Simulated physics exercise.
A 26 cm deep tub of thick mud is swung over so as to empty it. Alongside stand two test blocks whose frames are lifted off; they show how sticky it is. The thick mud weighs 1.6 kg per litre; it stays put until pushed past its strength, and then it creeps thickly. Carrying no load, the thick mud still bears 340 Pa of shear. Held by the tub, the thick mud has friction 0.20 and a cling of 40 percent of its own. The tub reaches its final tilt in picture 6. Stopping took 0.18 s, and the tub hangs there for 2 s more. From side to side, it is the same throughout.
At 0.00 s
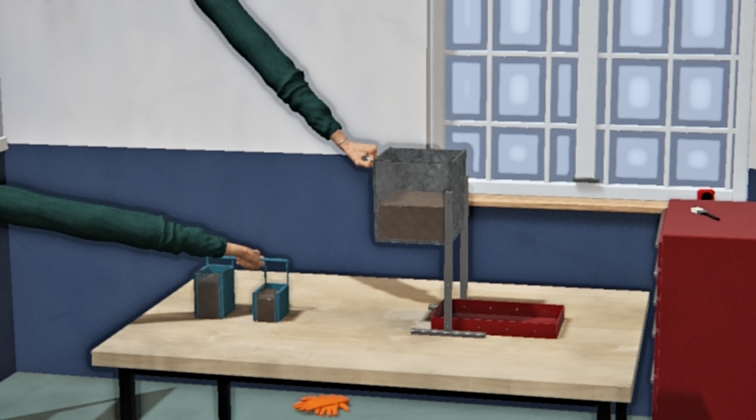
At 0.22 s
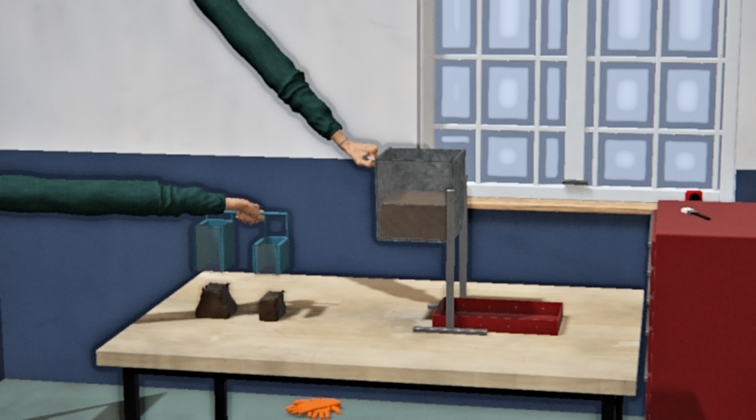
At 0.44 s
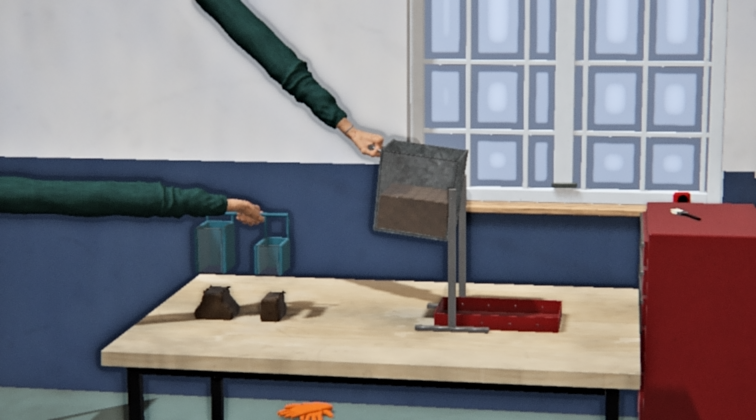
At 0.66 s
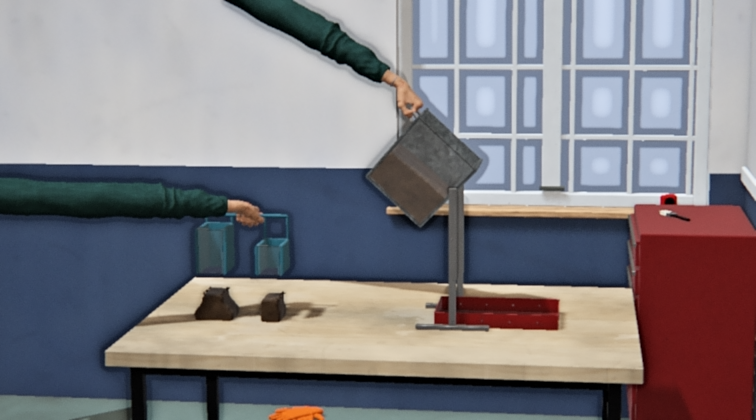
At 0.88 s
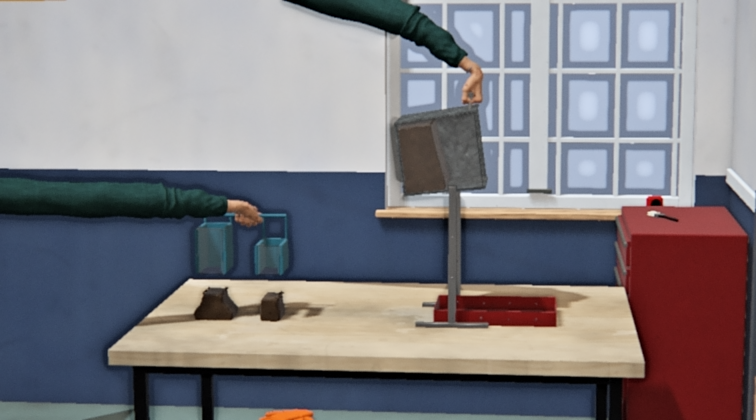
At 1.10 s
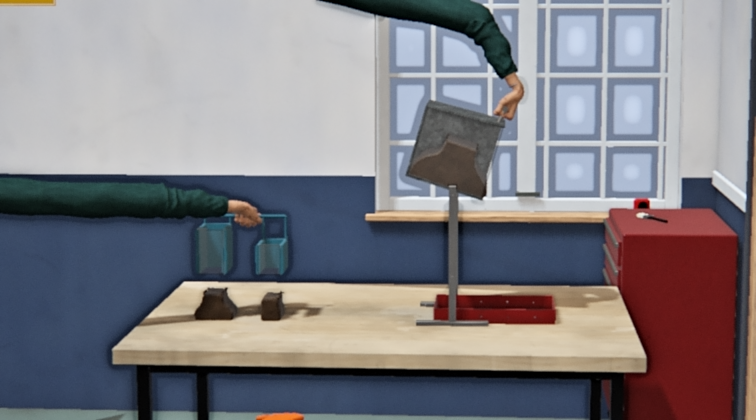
On a wooden table by a window, one hand lifted two clear moulds off small brown blocks, which sagged a little, and another hand swung a grey tub of mud over to the right.
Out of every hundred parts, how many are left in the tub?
Some 0 in every hundred.
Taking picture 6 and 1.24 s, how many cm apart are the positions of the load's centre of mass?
11 cm.
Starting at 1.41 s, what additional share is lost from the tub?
That comes to some 30 per cent of the load.
After 1.24 s, the tub is at 106 degrees and holds 59 %.
After 1.41 s, the tub is at 106 degrees and holds 30 %.
After 1.58 s, the tub is at 106 degrees and holds 0 %.
After 1.75 s, the tub is at 106 degrees and holds 0 %.
After 3.10 s, at the end, the tub is at 106 degrees and holds 0 %.
